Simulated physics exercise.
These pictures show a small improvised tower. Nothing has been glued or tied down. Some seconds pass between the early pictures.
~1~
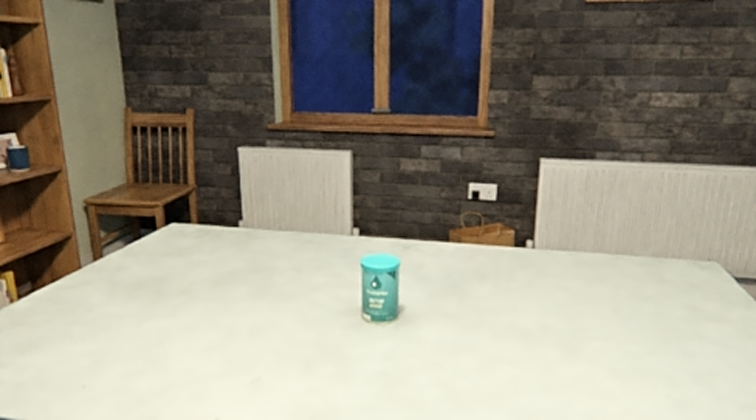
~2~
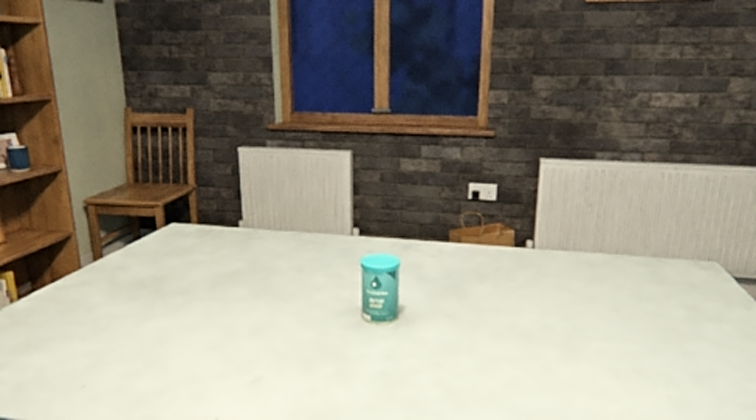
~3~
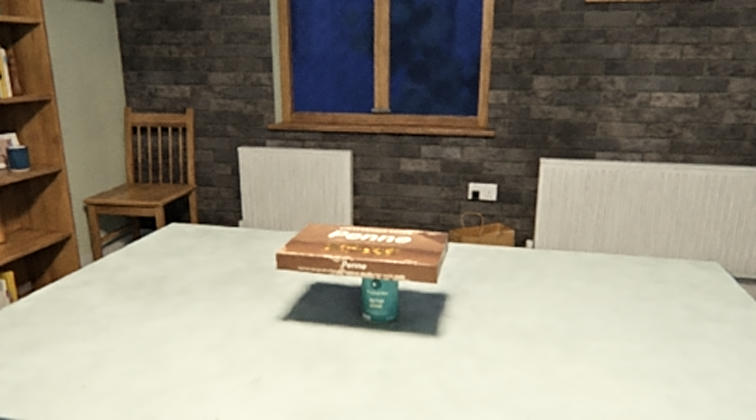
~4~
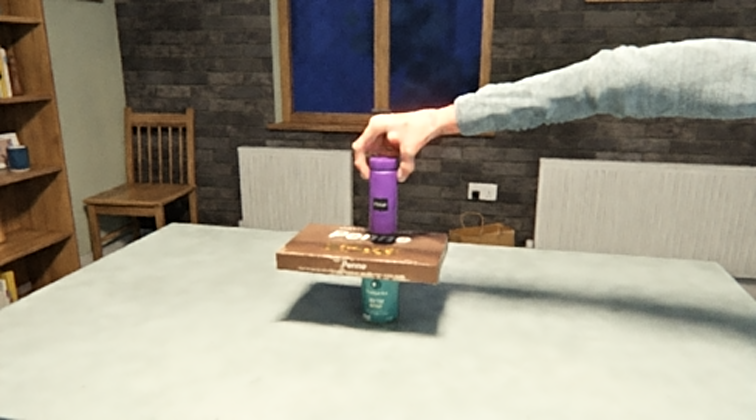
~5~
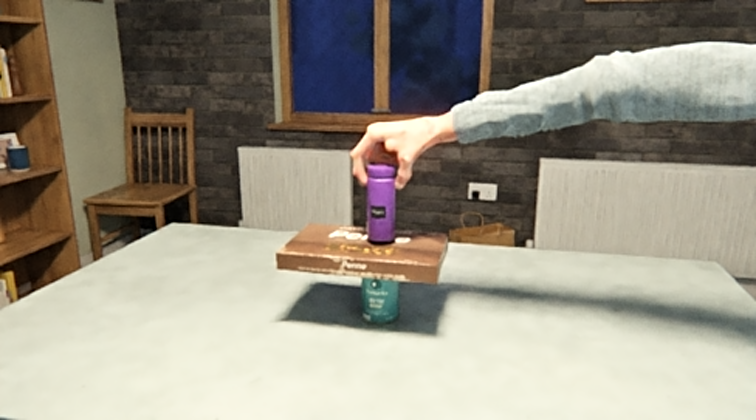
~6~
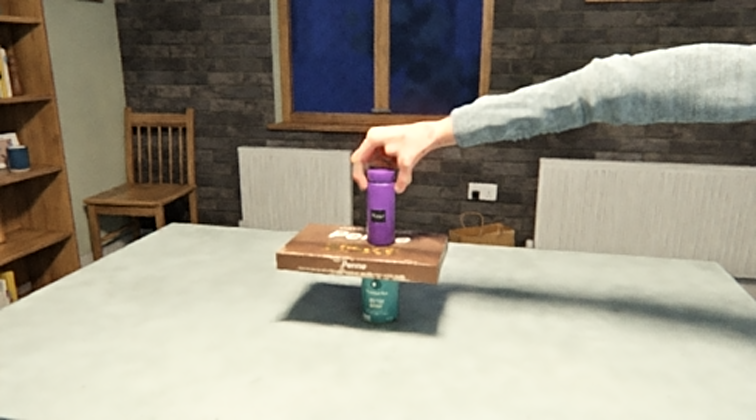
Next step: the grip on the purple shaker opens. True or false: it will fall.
False.
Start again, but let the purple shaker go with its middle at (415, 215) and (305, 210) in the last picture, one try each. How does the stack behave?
The stack remains upright with the first try and topples over with the second.
Then, 0.20 s on from there, no change.
Then, 0.40 s on from there, purple shaker resting near (381, 207).
In the end, all 3 unmoved. At the end, from the last picture's camera, purple shaker near (381, 207). The stack keeps its balance.
